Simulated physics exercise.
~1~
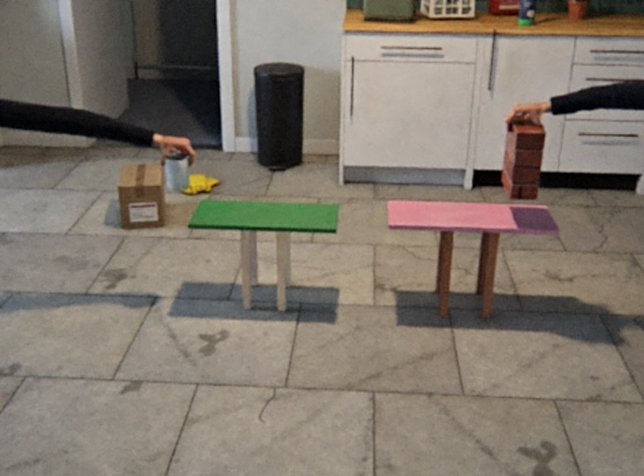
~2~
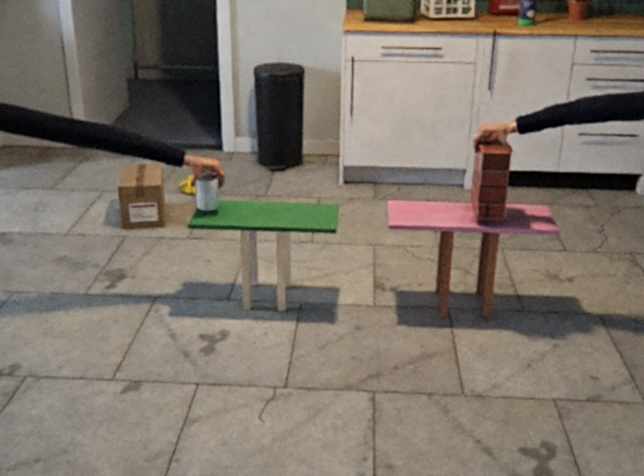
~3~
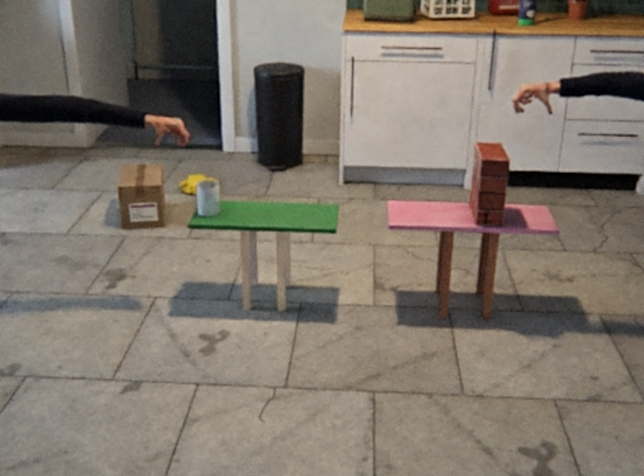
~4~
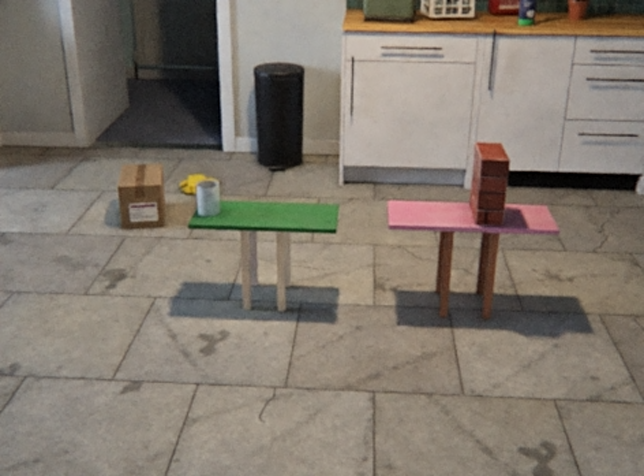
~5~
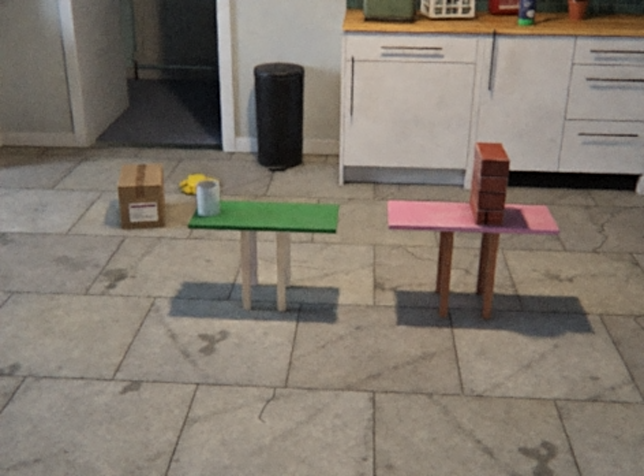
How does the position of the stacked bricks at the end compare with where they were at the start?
At the start a hand holds the bricks up near the right end of the pink trestle. By the end they are lower and a little further left, standing on the pink top with no hand on them.
